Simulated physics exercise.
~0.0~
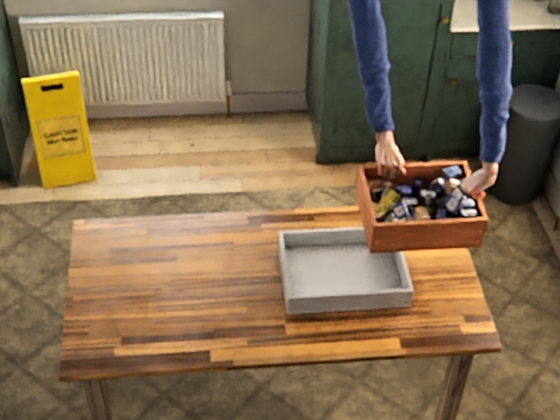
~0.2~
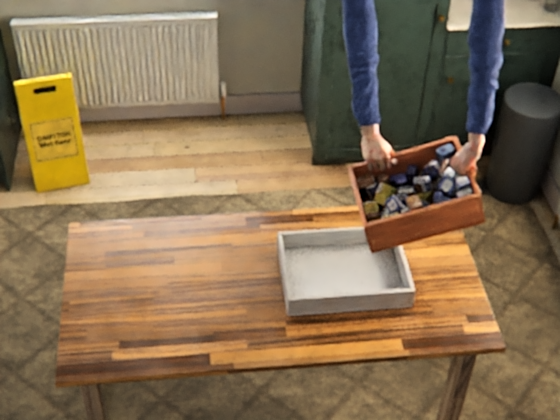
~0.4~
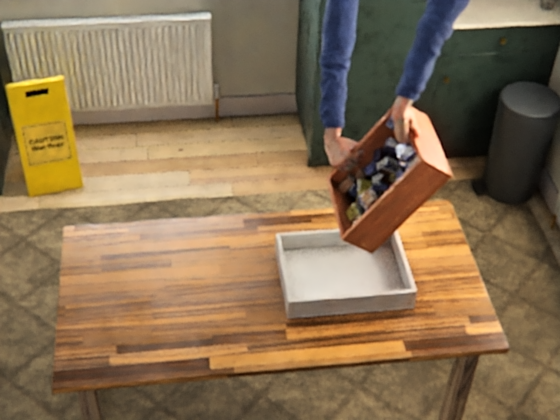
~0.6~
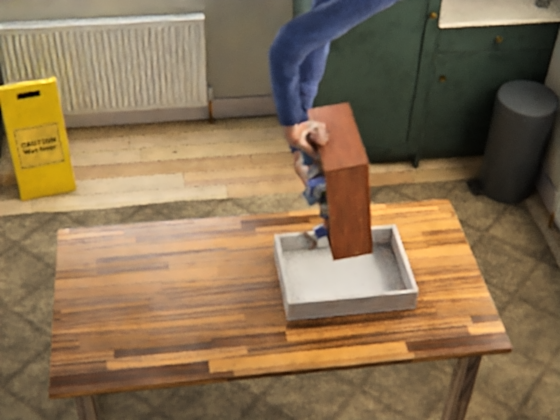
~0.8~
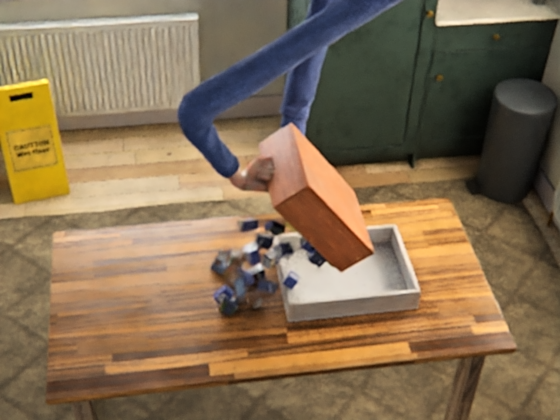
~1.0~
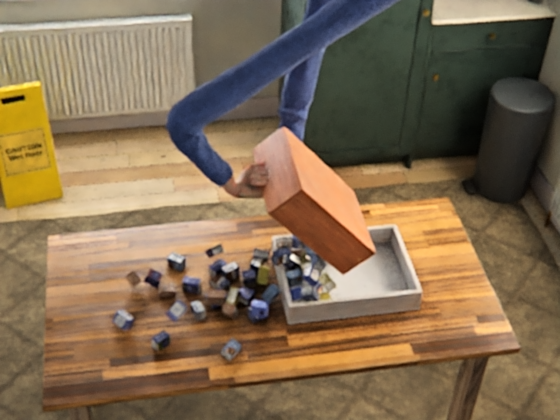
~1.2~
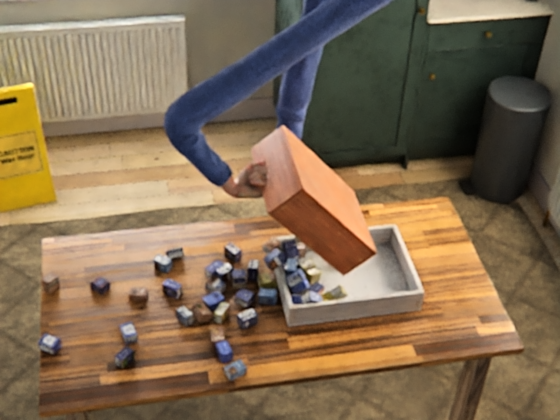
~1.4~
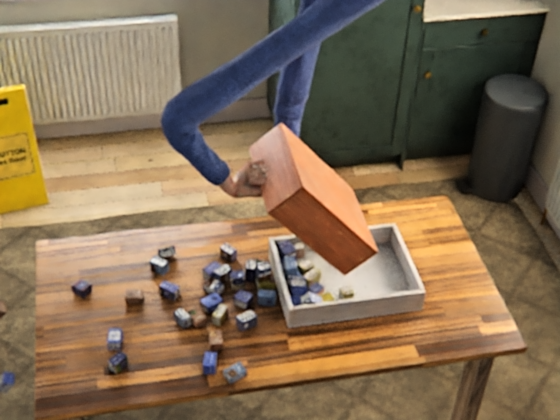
At first, two hands in blue sleeves hold an orange tote full of small dark, blue and pale cartons above a wooden table, beside an empty white carton. The hands lift and tilt the tote, swinging it left until it stands on end over the white carton. The pieces then begin to drop, and as the tote tips further they pour past the left side. Many scatter leftward across the tabletop, a few rolling toward its far edge and beyond. It ends with the tote held tipped, some pieces inside the white carton and most lying outside it.
